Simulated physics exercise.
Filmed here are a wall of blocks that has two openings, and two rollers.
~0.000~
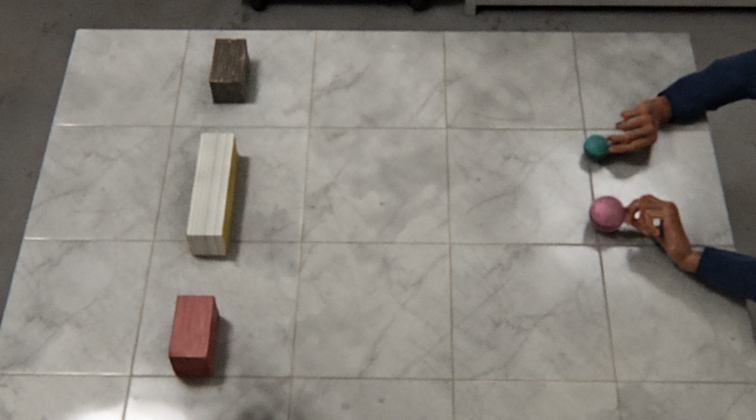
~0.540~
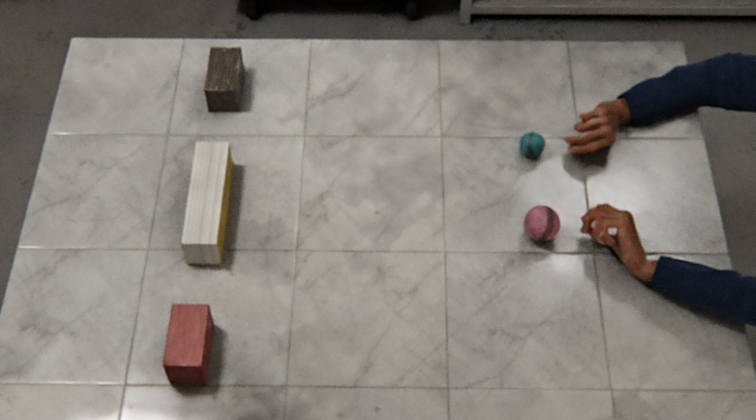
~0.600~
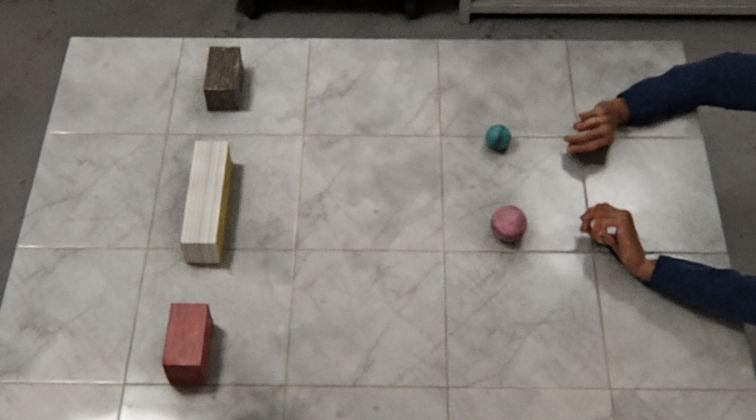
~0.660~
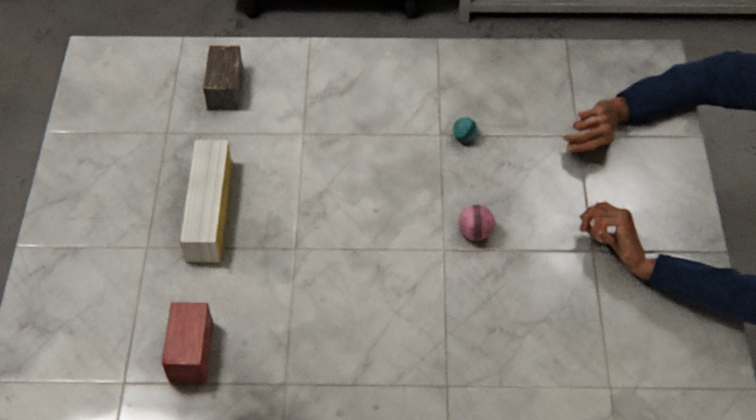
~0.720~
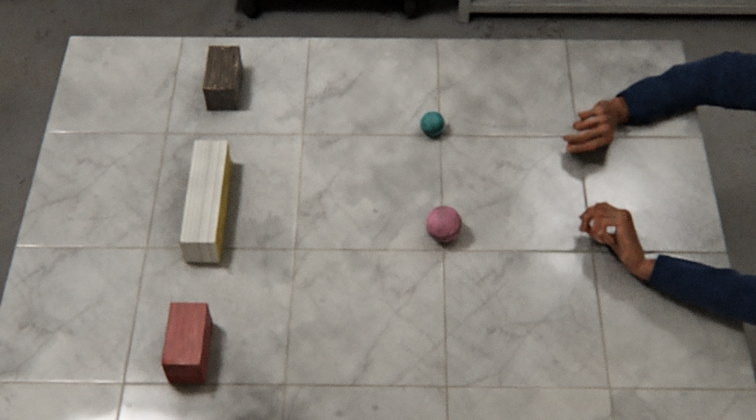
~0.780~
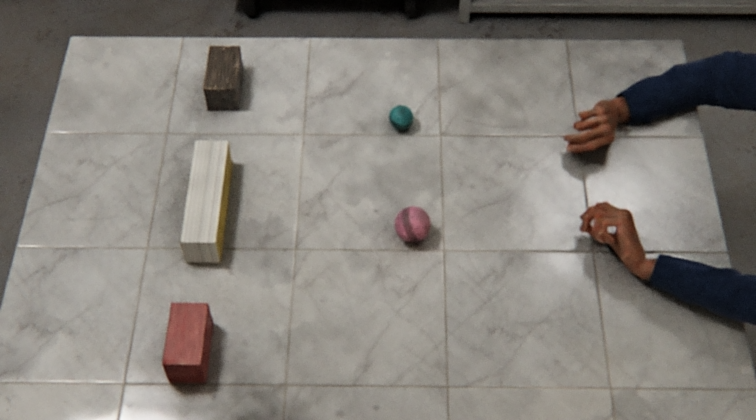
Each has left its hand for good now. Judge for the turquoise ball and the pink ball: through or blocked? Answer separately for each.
Verdict: Turquoise ball - blocked, pink ball - blocked.
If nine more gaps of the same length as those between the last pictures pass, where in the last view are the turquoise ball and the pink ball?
You'll find the turquoise ball at (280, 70), with the pink ball at (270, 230).
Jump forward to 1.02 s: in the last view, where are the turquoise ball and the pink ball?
The turquoise ball near (278, 93), the pink ball near (285, 227).
By 1.02 s, turquoise ball heading on near (278, 93); pink ball heading on near (285, 227).
By 1.52 s, turquoise ball coming back near (305, 56); pink ball coming back near (287, 233).
By 2.02 s, turquoise ball coming back near (351, 26); pink ball coming back near (335, 239).
When it is over (2.3 s), the turquoise ball hits a block; the pink ball hits a block.
